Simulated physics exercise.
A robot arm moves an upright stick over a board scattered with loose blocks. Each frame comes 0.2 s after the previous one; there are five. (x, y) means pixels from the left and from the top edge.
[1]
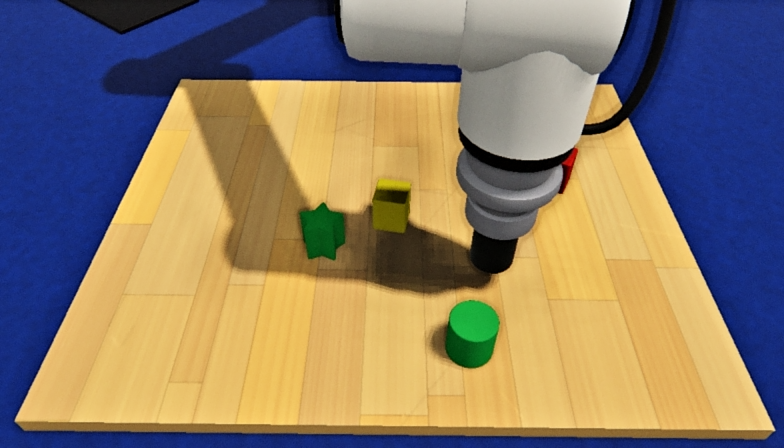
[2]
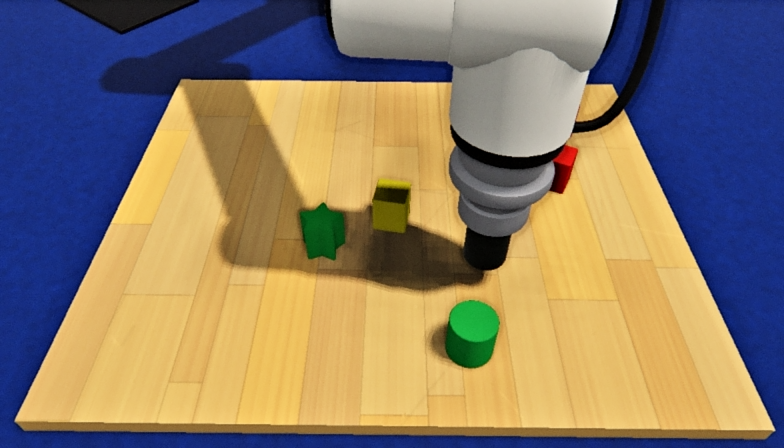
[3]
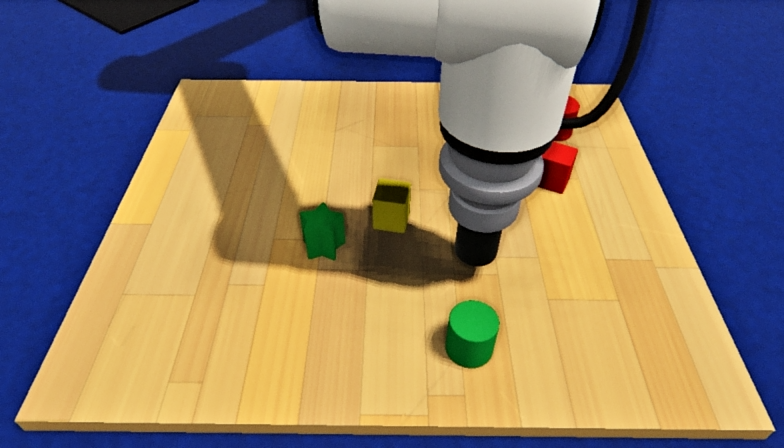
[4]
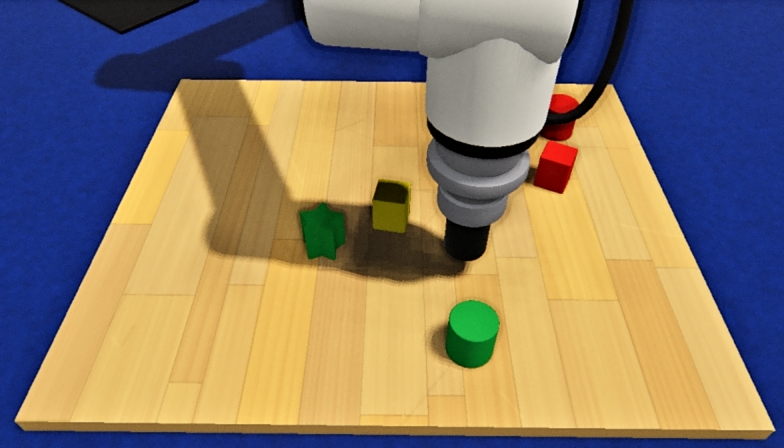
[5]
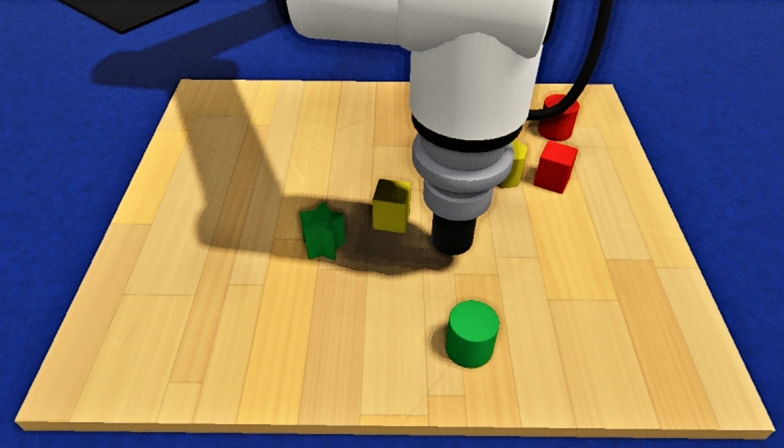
On a wooden board over a blue surface, a robot arm holding an upright black stick moved slowly left and slightly back toward a yellow block, uncovering red blocks behind it while every block stayed still.
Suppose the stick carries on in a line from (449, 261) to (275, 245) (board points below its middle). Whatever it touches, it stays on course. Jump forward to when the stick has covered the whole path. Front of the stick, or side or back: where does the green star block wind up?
When the path ends, it will sit ahead of the stick.
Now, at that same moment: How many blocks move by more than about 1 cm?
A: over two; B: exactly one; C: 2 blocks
It's B.
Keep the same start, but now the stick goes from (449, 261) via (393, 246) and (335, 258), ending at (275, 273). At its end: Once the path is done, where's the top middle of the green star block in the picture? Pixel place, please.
The centre of its top face lies at (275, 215).
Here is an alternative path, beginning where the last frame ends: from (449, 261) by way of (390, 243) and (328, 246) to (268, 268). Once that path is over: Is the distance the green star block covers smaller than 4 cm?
No, that is not how it ends up.
The first path, step by step. One third of the way, stick at (390, 235); nothing pushed yet.
Two thirds of the way, stick at (330, 230); green star block at (295, 214).
At the end, stick at (271, 225); green star block at (236, 208); yellow four-sided block still.
